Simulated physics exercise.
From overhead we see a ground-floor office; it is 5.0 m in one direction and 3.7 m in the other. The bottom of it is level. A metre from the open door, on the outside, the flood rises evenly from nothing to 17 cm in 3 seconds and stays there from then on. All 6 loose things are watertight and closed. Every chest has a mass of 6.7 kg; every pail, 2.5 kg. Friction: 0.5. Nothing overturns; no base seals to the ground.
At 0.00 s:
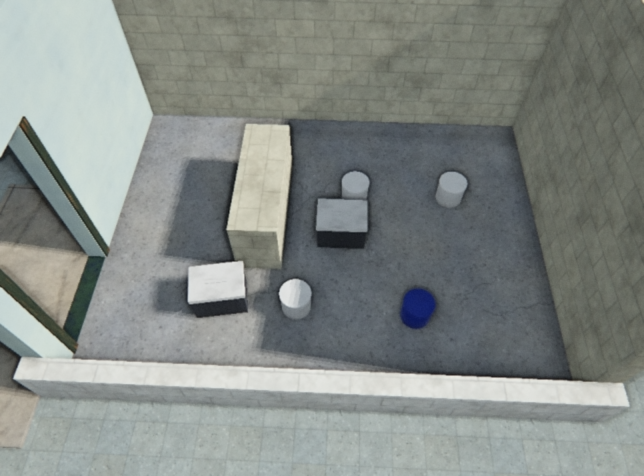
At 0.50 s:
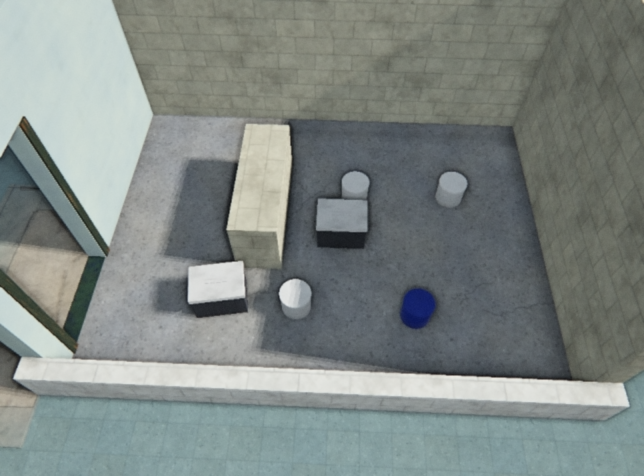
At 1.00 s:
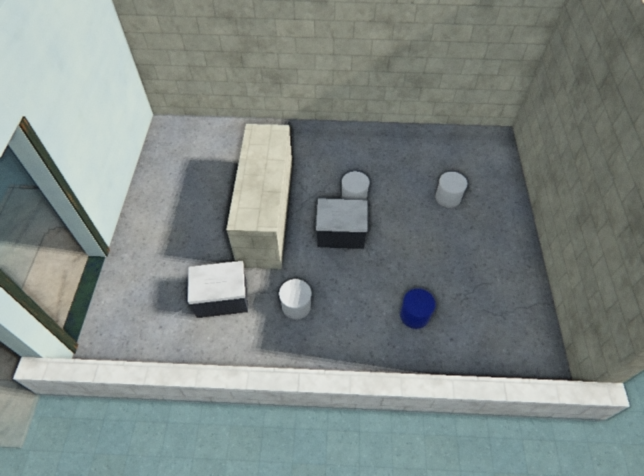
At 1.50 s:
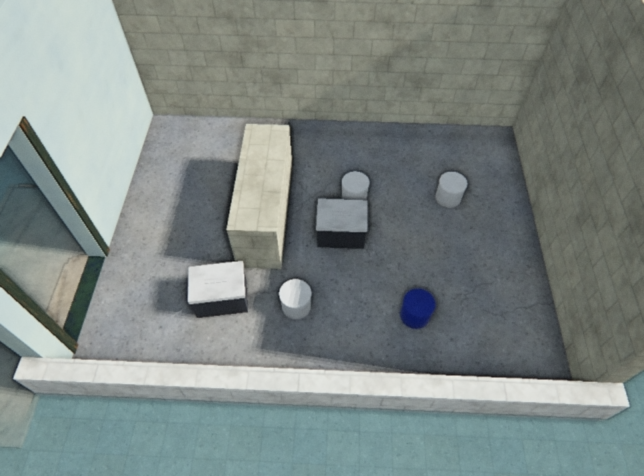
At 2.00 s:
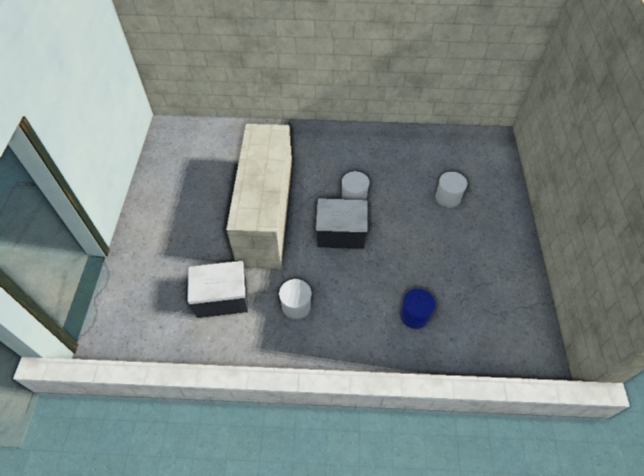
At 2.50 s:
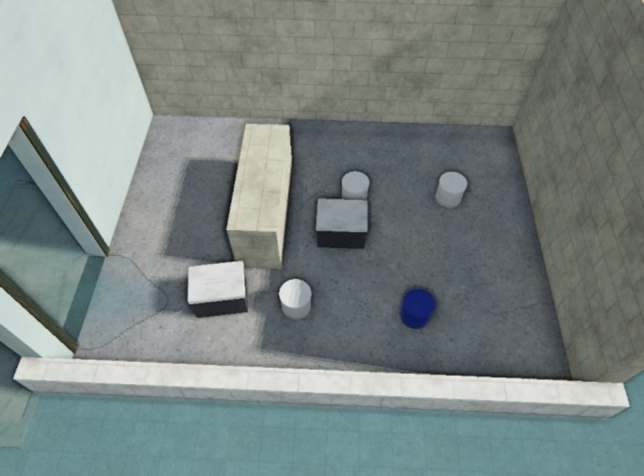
Ground-floor office from overhead, water spreading across the paving outside, then spilling through the open doorway at left onto the grey floor.
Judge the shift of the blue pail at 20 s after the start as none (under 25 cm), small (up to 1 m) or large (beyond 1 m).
It is large.
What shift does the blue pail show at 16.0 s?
Roughly 300 centimetres by that point.
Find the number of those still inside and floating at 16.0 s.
6.
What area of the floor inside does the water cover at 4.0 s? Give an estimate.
4.0 m2.
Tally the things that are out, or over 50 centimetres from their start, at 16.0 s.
By that time the total stands at 6.
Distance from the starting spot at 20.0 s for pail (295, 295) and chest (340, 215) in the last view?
Respectively 200 and 200 cm.
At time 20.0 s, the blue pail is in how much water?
The depth there is around 10 cm.
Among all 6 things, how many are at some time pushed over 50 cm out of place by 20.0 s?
It works out to 6.
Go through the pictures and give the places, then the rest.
In the first picture, the blue pail at (419, 303), on the bottom; 0.0 m2 under water; 0 of 6 have shifted.
In the second picture, the blue pail at (419, 303), on the bottom; 0.0 m2 under water; 0 of 6 have shifted.
In the third picture, the blue pail at (419, 303), on the bottom; 0.0 m2 under water; 0 of 6 have shifted.
In the fourth picture, the blue pail at (419, 303) rests on the ground; water covers 0.0 m2; 0 of 6 have shifted.
In the fifth picture, the blue pail at (419, 303) rests on the ground; 0.0 m2 under water; 0 of 6 have shifted.
In the sixth picture, the blue pail at (419, 303) rests on the ground; water covers 0.5 m2; 0 of 6 have shifted.
After 4.0 s the blue pail is near (419, 303), 0.0 m from its start, aground; 0 afloat.
After 9.0 s the blue pail is near (528, 193), 2.0 m from its start, afloat; 3 afloat.
After 16.0 s the blue pail is near (313, 112), 2.9 m from its start, afloat; 6 afloat.
After 20.0 s the blue pail is near (163, 139), 3.7 m from its start, afloat; 6 afloat.
